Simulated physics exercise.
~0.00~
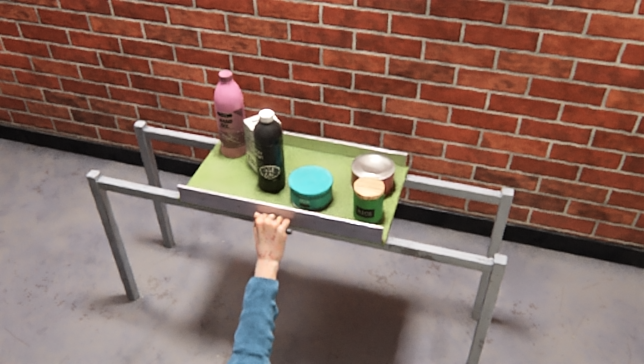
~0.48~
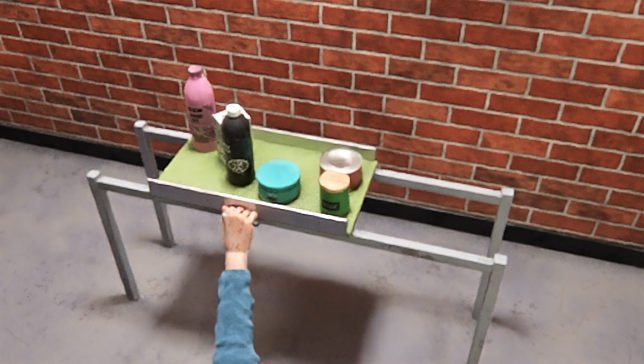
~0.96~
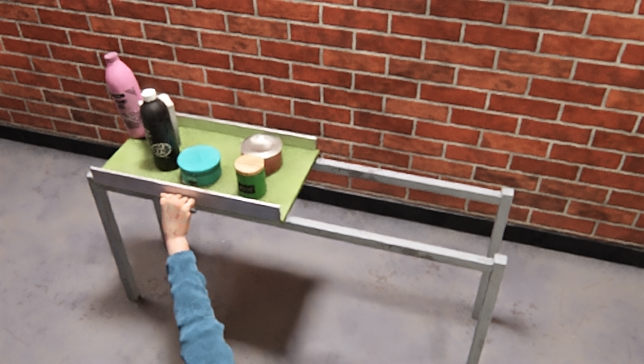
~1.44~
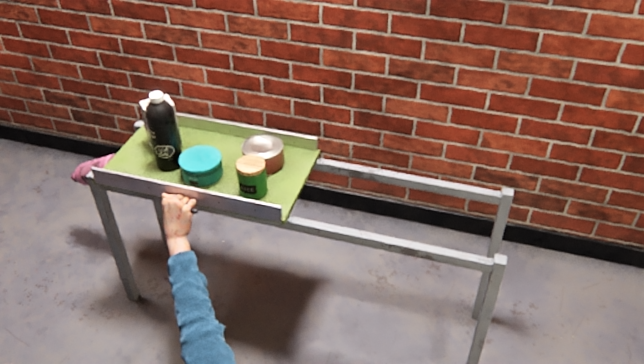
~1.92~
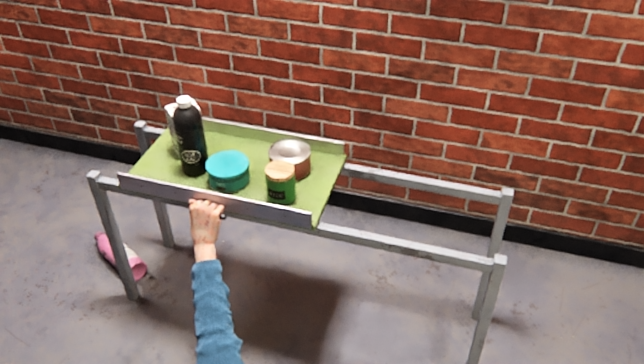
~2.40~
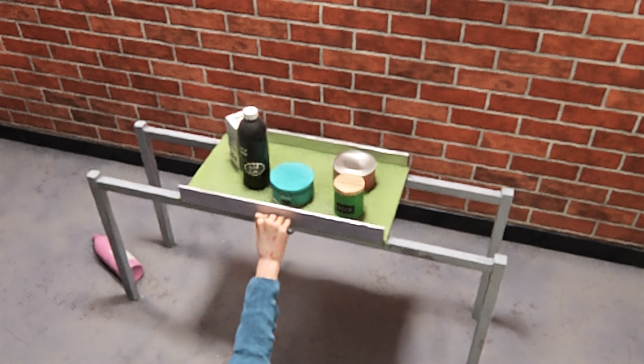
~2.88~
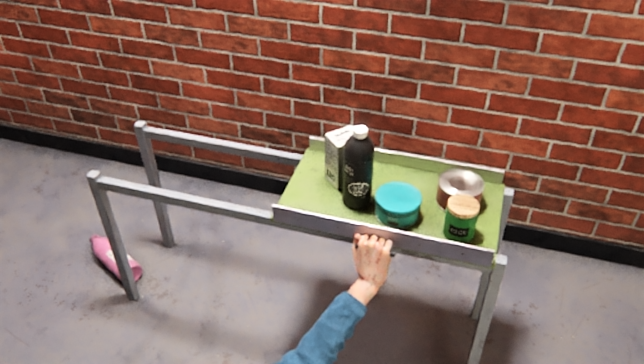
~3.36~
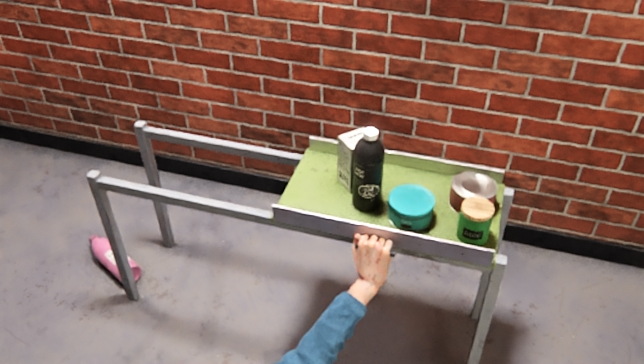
A green sliding tray on a grey metal frame, seen from above against a red brick wall, holds a pink bottle at the left, a black bottle in front of a white carton, a turquoise tub, a red tub and a green jar. A blue-sleeved hand grips its front edge and moves it left to the frame's end. The pink bottle leans, topples over the open left end and lands on the floor. The hand then carries the tray right to the opposite end. The remaining items shift slightly right but stay upright aboard, while the pink bottle lies below.
